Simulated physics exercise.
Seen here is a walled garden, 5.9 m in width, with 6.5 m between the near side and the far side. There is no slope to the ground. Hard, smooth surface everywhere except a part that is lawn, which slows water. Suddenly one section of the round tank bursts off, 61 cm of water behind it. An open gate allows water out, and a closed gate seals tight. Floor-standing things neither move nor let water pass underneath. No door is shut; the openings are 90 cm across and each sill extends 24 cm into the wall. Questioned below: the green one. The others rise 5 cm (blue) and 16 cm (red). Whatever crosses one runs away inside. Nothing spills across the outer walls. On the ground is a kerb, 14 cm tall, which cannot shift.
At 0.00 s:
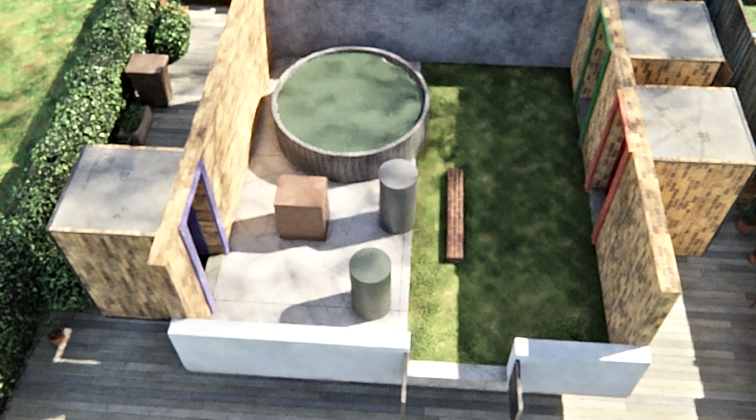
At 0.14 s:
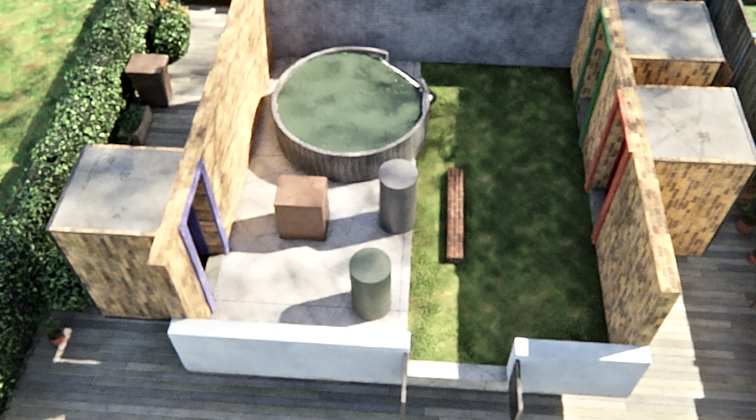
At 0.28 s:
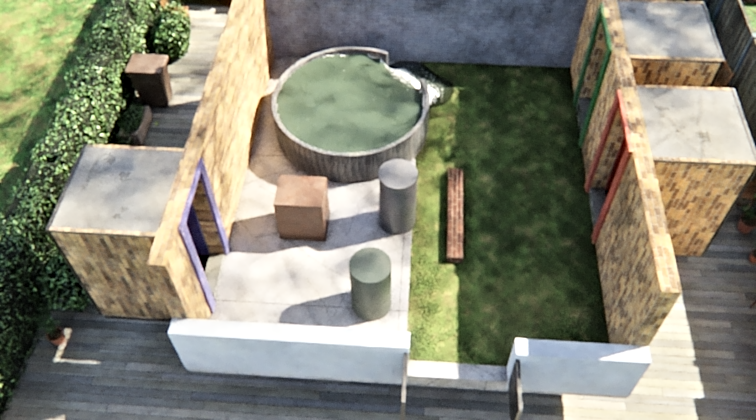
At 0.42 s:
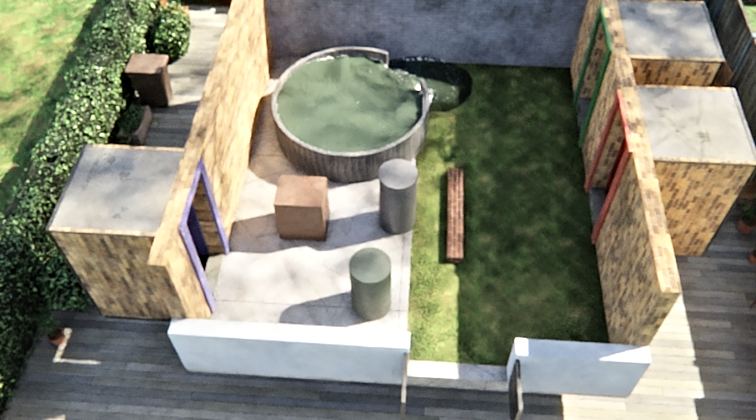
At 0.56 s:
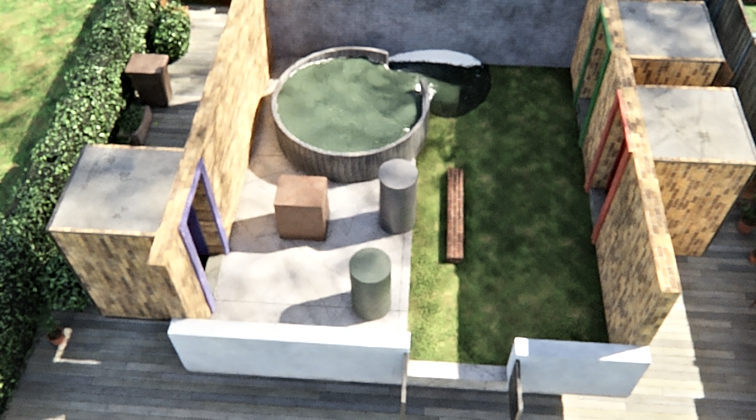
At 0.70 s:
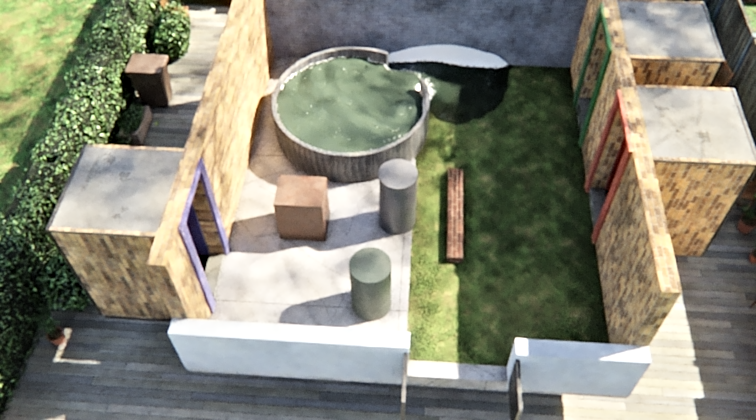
In a walled garden, part paved and part lawn, a round tank full of greenish water stands whole and still near the far wall. A section of its rim breaks open at the far right, and water pours onto the grass, spreading rightward along the wall in a dark, widening pool.
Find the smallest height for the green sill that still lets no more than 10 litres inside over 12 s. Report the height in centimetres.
The green sill could go as low as about 19 cm.
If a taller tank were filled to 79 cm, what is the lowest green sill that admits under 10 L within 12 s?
I'd go with near 27 cm then.
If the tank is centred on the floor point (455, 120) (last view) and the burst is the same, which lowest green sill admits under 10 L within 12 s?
At least roughly 22 cm high.
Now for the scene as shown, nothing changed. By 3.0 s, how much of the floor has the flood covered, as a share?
30 %.
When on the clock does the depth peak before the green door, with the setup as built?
Approximately 3.0 s.
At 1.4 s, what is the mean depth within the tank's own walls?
About 49 cm.
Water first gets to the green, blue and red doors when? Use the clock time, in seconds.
Green: 1.8 s; blue: 5.5 s; red: 3.0 s.
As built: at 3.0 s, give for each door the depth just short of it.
Depth at green 23 cm, at blue 0 cm, at red 4 cm.
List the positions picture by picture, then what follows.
The round tank at (351, 101) is whole and still, 61 cm deep; the green door at (591, 83) is dry, in the first picture.
Water pours out on the far side and has run 0.4 m, to (432, 95); about 9 cm deep outside, 61 cm at the back, in the second picture.
Water pours out on the far side and has run 0.8 m, to (448, 85); about 9 cm deep outside, 61 cm at the back, in the third picture.
The front is at (463, 74), 1.2 m from the gap on the far side; 1.6 m2 of floor is wet, 61 cm left at the back, in the fourth picture.
The front is at (485, 64), 1.8 m from the gap on the far side; 2.2 m2 of floor is wet, 61 cm left at the back, in the fifth picture.
The gap is on the far side, the front 2.2 m out at (509, 65); the back of the round tank holds 61 cm; the green door at (591, 83), 3.3 m from the gap, is still 1.6 m from the nearest water, in the sixth picture.
After 1.4 s water covers 15 % of the floor, deepest (44 cm) near (418, 68); it has not reached the green door.
After 3.0 s water covers 30 % of the floor, deepest (34 cm) near (546, 67); 23 cm at the green door, 0 litres in over its 24 cm sill.
After 12.0 s water covers 95 % of the floor, deepest (12 cm) near (418, 62); 9 cm at the green door, 1 litre in over its 24 cm sill.
At the green door as built, the water arrived by 1.9 s and peaked near 23 cm at 3.0 s.
Run again over the same 12 s with other heights there, 18 litres in over 17.5 cm, 1 litre over 24 cm. The limit of 10 litres is kept from about 19 cm up.
